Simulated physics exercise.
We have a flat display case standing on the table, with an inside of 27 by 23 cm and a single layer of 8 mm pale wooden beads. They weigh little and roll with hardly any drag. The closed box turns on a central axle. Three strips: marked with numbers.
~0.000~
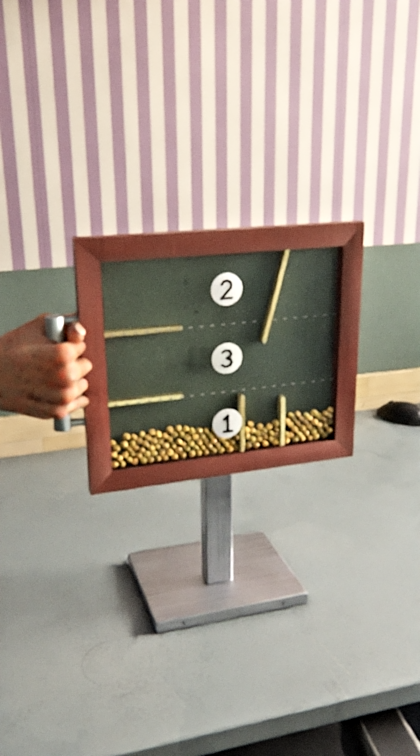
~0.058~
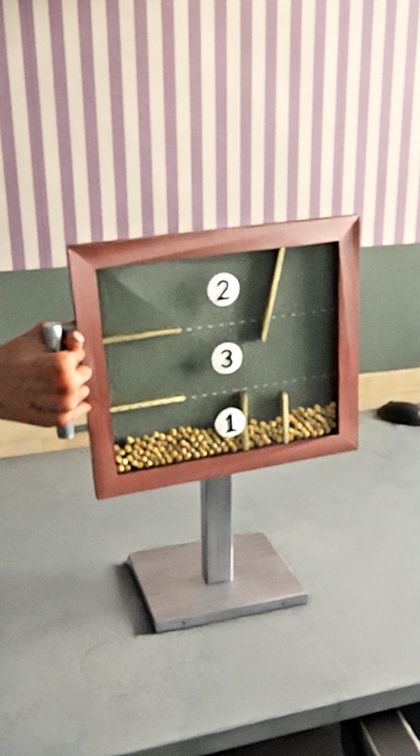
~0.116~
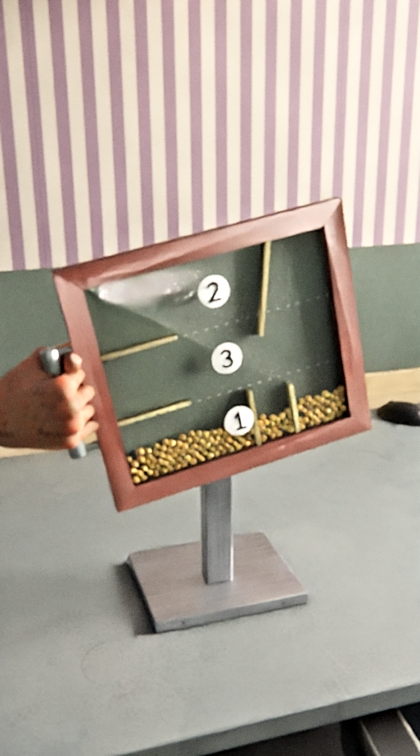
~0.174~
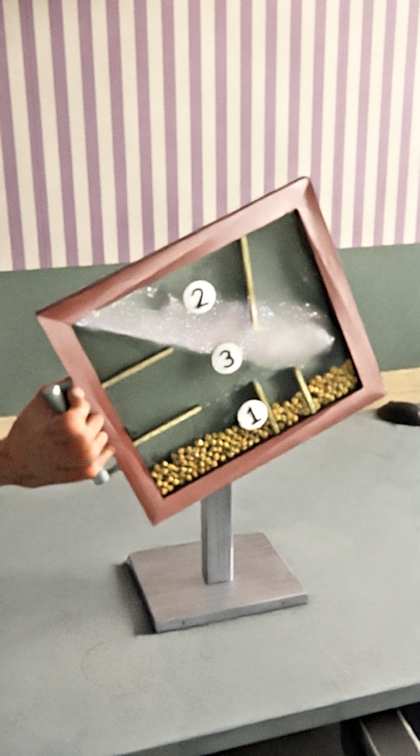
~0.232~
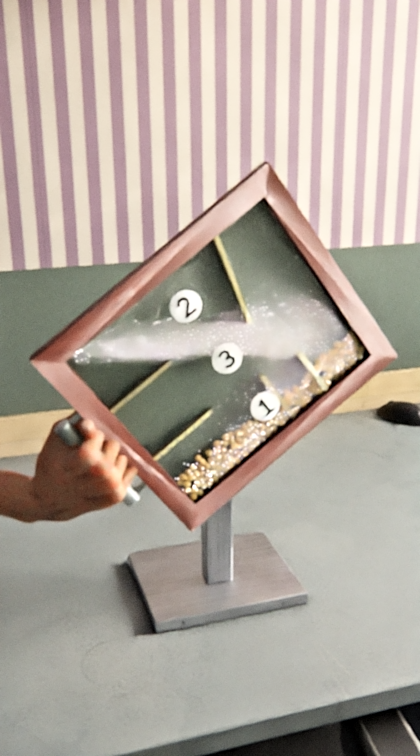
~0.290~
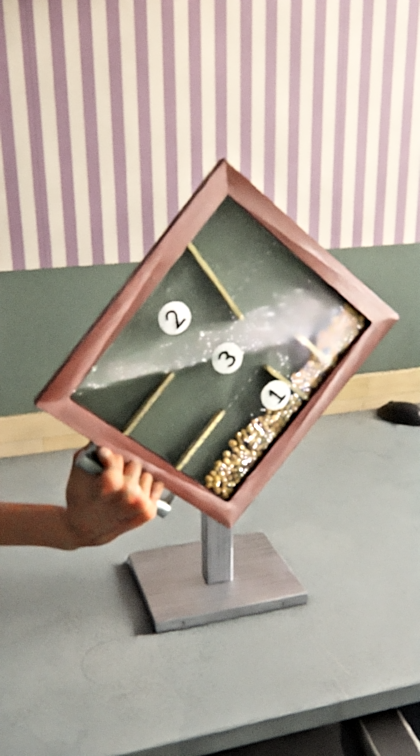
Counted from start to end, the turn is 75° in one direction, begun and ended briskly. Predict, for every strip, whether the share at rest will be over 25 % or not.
No. 1: Over; 2: Not over; 3: Not over.
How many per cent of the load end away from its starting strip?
About 0 %.
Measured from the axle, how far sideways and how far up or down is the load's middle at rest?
Some 8 cm right and 5 cm below.
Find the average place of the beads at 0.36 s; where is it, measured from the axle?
Position estimate: Right 8 cm, below 5 cm.
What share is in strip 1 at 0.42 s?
The share there is some 100 per cent.
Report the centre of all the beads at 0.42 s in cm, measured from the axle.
The middle sits around 9 cm right and 4 cm below.
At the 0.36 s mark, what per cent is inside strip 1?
The share there is around 100 percent.
After 0.36 s, it stands 64° anticlockwise; the beads' middle is 8 cm right of and 5 cm below the centre; no. 1, 100 %.
After 0.42 s, it stands 72° anticlockwise; the beads' middle is 9 cm right of and 4 cm below the centre; no. 1, 100 %.
After 0.48 s, it stands 75° anticlockwise; the beads' middle is 8 cm right of and 4 cm below the centre; no. 1, 100 %.
All still by 1.5 s, it stands 75° anticlockwise; no. 1, 100 %, no. 2, 0 %, no. 3, 0 %.
